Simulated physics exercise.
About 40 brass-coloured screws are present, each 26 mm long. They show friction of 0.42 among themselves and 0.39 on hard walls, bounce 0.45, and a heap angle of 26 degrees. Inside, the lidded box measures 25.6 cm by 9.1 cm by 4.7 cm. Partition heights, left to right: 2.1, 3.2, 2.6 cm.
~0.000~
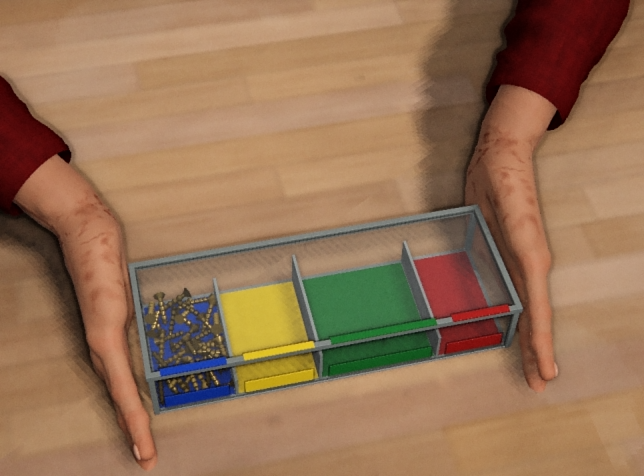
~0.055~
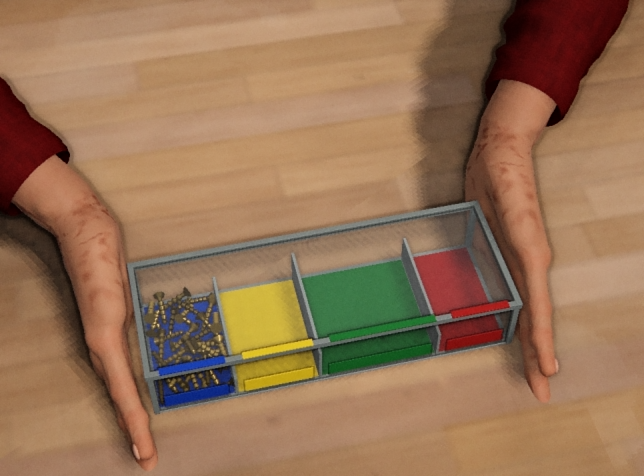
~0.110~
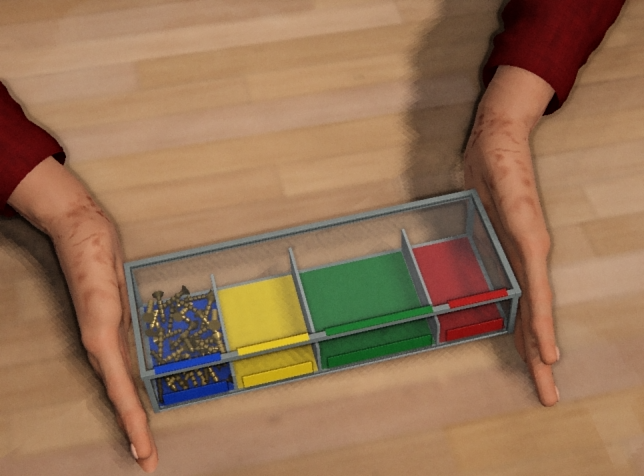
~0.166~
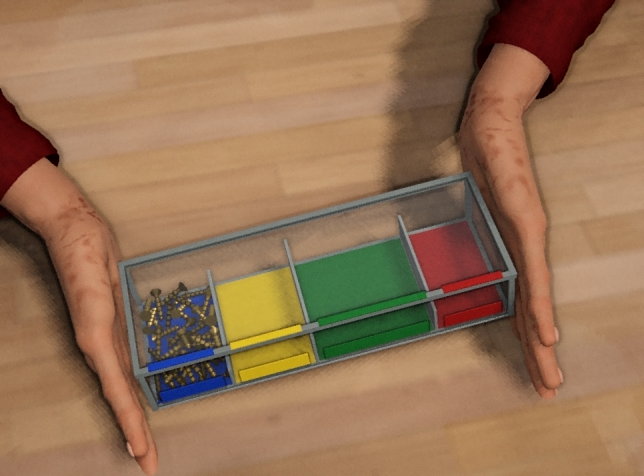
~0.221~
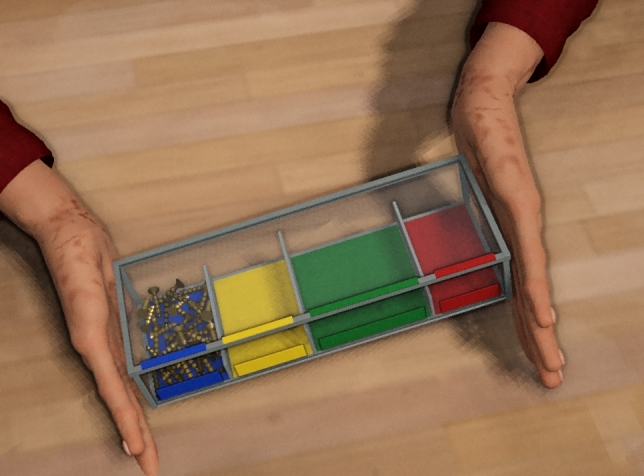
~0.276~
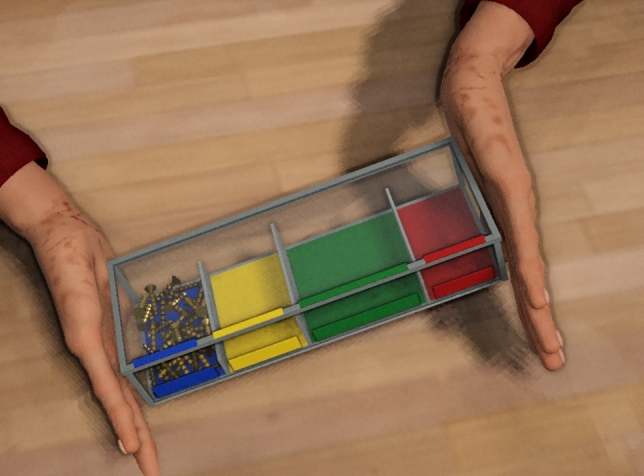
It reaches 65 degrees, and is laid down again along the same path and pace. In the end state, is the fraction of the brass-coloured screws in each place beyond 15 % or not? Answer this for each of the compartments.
My prediction: Red: It'll probably finish at or short of fifteen percent of the pieces, blue: It'll probably finish past fifteen percent of the pieces, green: It'll probably finish at or short of fifteen percent of the pieces, yellow: It'll probably finish at or short of fifteen percent of the pieces.
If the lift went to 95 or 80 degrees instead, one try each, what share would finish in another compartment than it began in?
Close to 0 in a hundred first, and 0 in a hundred second.
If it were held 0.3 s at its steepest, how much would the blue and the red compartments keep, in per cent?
In per cent: Blue 100; red 0.
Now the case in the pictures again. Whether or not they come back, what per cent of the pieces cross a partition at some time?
I'd say near 0 percent of them.
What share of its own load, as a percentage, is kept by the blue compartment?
I'd put it at roughly 100 per cent.
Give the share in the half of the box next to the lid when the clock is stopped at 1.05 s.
Around 0 %.
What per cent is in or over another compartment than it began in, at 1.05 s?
Around 0 in a hundred.
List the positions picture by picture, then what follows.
The first frame shows box tilt 0 degrees, front corners at (151, 375) and (515, 307); blue 100 %.
The second frame shows box tilt 1 degrees, front corners at (150, 374) and (515, 303).
The third frame shows box tilt 4 degrees, front corners at (146, 373) and (514, 291), lowest corner left back.
The fourth frame shows box tilt 8 degrees, front corners at (140, 371) and (509, 273), lowest corner left back.
The fifth frame shows box tilt 12 degrees, front corners at (134, 369) and (503, 254), lowest corner left back.
The sixth frame shows box tilt 16 degrees, front corners at (127, 368) and (493, 236), lowest corner left back; blue 100 %. The box's pace is about 75 degrees a second.
After 1.05 s, tilt 64 degrees; blue 100 %.
Then, at 1.56 s, tilt 27 degrees; blue 100 %.
After 2.14 s, tilt 0 degrees; blue 100 %.
By 2.4 s all is still; red 0 %, blue 100 %, green 0 %, yellow 0 %.
